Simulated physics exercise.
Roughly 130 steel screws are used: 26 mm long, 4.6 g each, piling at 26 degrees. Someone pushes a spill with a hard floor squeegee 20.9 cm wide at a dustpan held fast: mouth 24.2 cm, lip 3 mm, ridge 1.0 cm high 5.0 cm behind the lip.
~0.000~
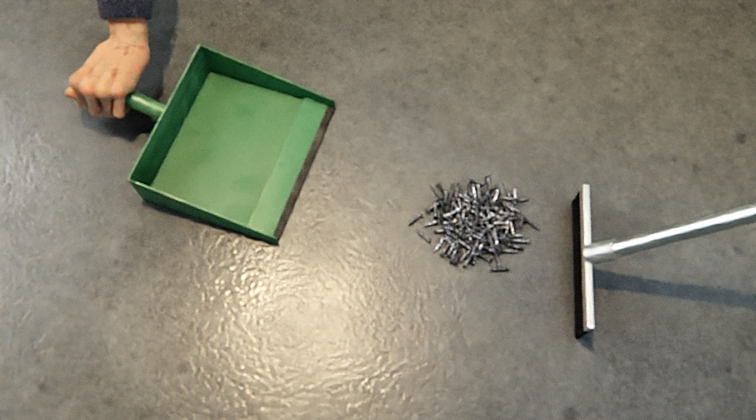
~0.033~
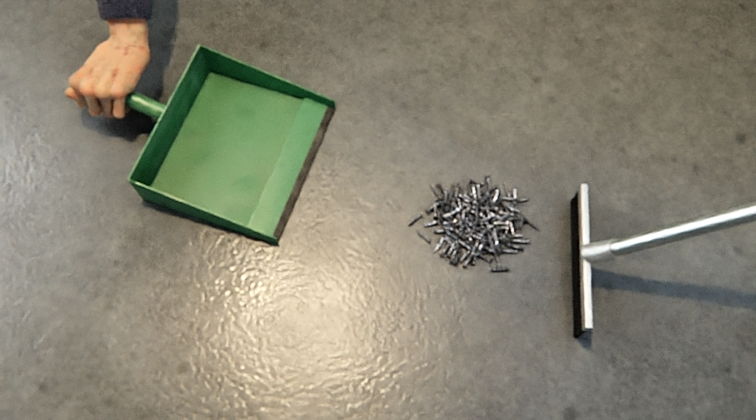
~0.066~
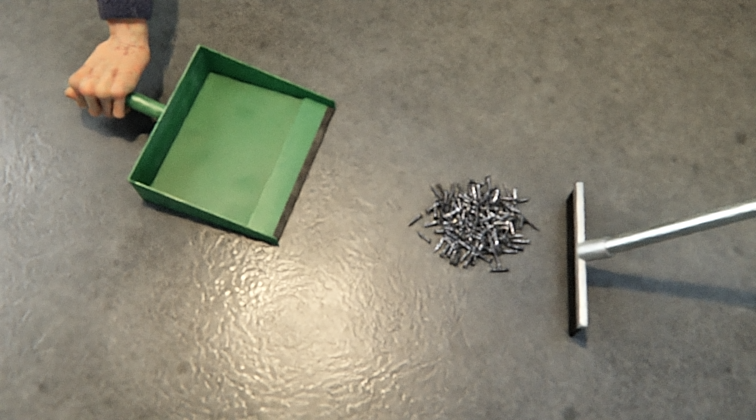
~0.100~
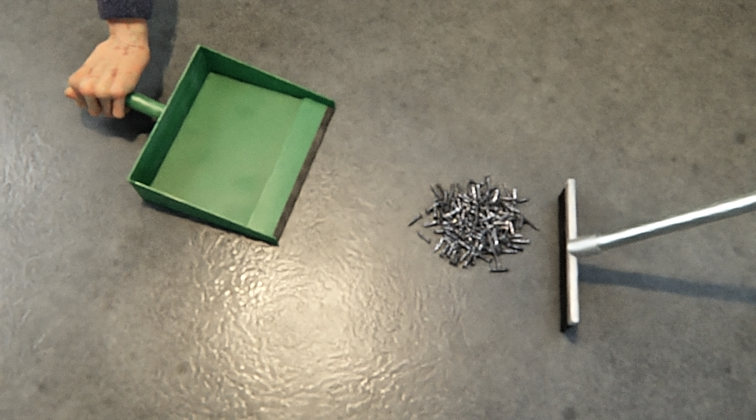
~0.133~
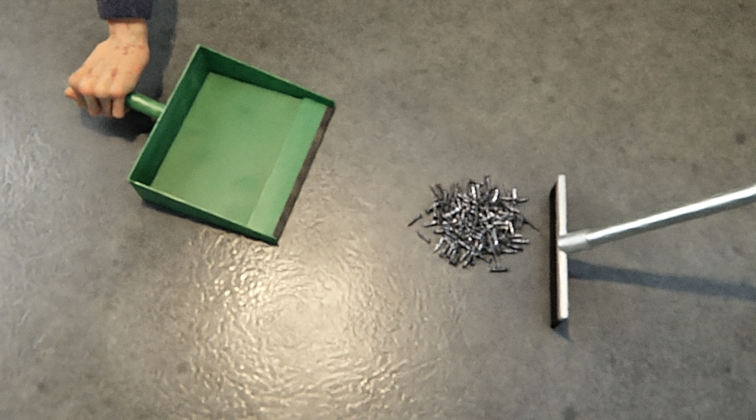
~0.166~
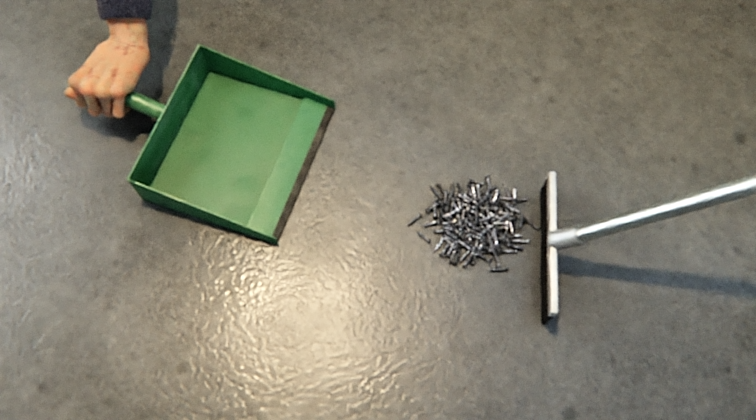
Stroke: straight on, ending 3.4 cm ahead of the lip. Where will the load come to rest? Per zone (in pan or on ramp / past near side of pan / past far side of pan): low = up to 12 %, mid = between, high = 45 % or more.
In the pan or on its ramp - low, past the pan's near side - low, past the pan's far side - low.
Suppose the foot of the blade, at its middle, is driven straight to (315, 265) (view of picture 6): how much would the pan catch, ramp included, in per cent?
Share caught: Approx. 0 %.
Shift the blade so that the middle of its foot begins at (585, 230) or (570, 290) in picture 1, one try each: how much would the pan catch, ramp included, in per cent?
About 0 and 10 per cent.
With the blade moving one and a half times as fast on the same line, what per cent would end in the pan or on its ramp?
Share: Near 10 %.
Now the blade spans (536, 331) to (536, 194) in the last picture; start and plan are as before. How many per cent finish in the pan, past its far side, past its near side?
The pan gets 0, the far side 0 and the near side 30.
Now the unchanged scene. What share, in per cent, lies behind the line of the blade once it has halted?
Some 5 percent of it.
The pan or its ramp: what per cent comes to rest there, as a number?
That works out at about 0 percent.
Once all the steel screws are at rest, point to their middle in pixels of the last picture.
(328, 172) or so.
After 0.52 s, middle of the blade 22 cm from the lip; 0 % over the lip, far side 0 %, near side 0 %.
After 0.75 s, middle of the blade 12 cm from the lip; 0 % over the lip, far side 0 %, near side 0 %.
After 1.10 s, middle of the blade 6 cm from the lip; 0 % over the lip, far side 0 %, near side 0 %.
By 1.6 s all is still; pan 0 %, near side 0 %, far side 0 %, in front of the lip or behind the blade 95 %.
